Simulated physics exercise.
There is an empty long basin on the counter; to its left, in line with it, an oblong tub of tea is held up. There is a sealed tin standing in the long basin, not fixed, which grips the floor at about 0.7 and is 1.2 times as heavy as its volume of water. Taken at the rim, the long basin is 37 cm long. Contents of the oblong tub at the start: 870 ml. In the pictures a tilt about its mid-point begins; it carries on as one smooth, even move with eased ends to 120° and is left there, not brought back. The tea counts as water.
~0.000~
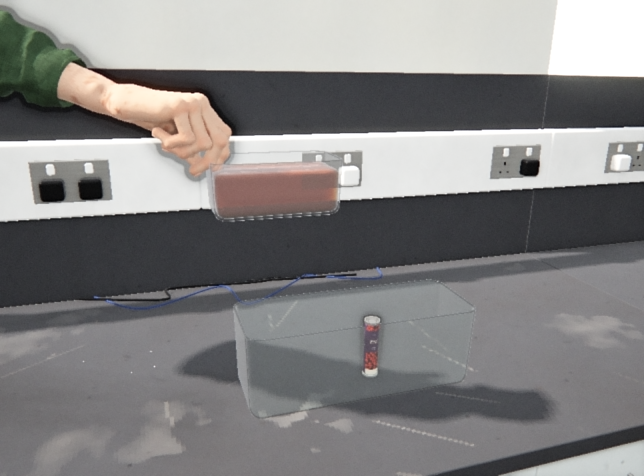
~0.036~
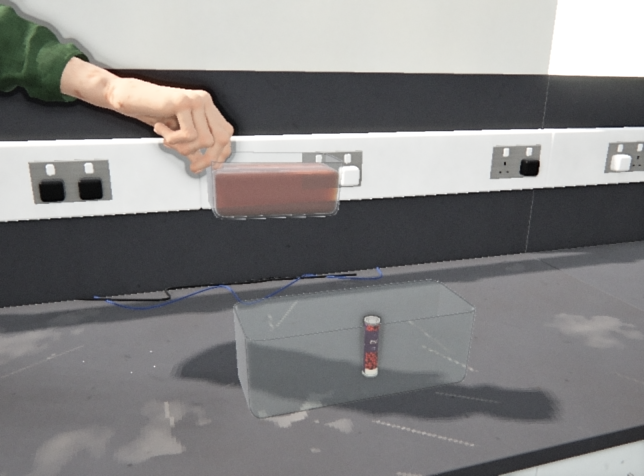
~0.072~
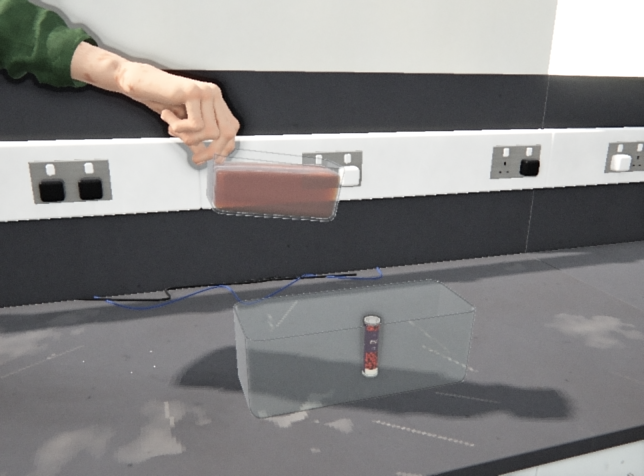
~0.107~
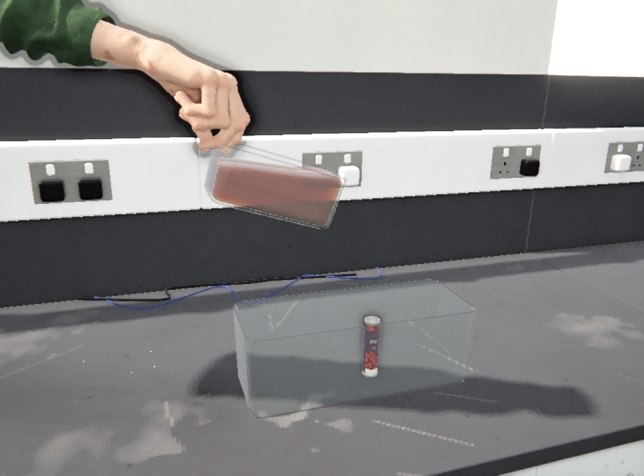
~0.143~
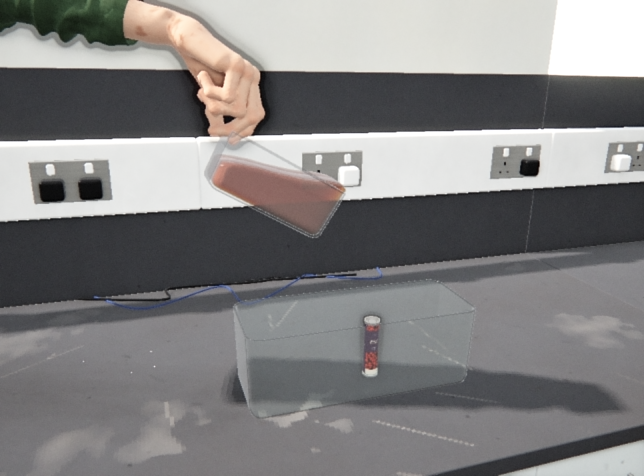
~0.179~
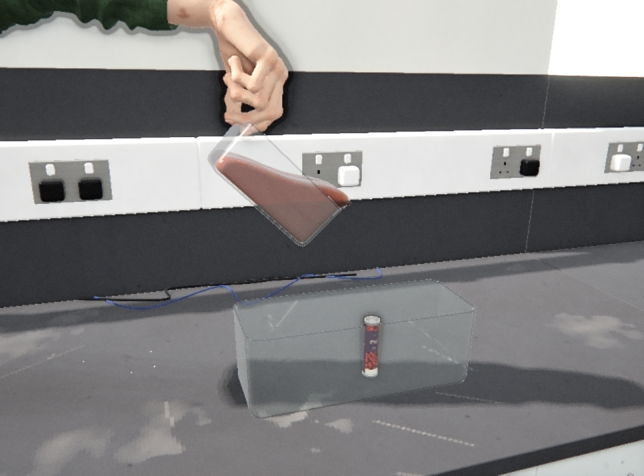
The video shows a green-sleeved hand holding a clear tub of reddish-brown liquid above an empty glass basin and small cylinder, steadily tilting it right end down as the liquid shifts to the lower right rim.
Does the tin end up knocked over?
Yes.
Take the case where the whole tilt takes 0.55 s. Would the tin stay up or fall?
In that case the tin overturns.
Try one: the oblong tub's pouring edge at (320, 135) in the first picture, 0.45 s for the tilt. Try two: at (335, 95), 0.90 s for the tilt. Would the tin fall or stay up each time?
In the first try it comes down; in the second it remains standing.
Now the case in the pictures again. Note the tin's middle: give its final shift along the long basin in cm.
It finishes around 6.5 cm from where it began.
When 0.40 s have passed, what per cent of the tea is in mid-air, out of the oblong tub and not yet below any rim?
Roughly 52 percent.
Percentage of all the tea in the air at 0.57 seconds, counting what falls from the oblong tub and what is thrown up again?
Roughly 8 %.
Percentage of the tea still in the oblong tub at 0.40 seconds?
About 12 per cent.
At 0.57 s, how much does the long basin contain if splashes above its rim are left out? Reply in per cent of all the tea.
84 per cent, give or take a little.
Then, 0.40 s in, the tilt is 119° and 11 per cent is still to pour; the tin stands where it began.
Then, 0.57 s in, the tilt is 120° and 2 per cent is still to pour; the tin lies on its side.
Then, 0.74 s in, the tilt is 120° and 0 per cent is still to pour; the tin lies on its side.
Then, 0.93 s in, the tilt is 120° and 0 per cent is still to pour; the tin lies on its side.
Finally, the tin lies on its side.
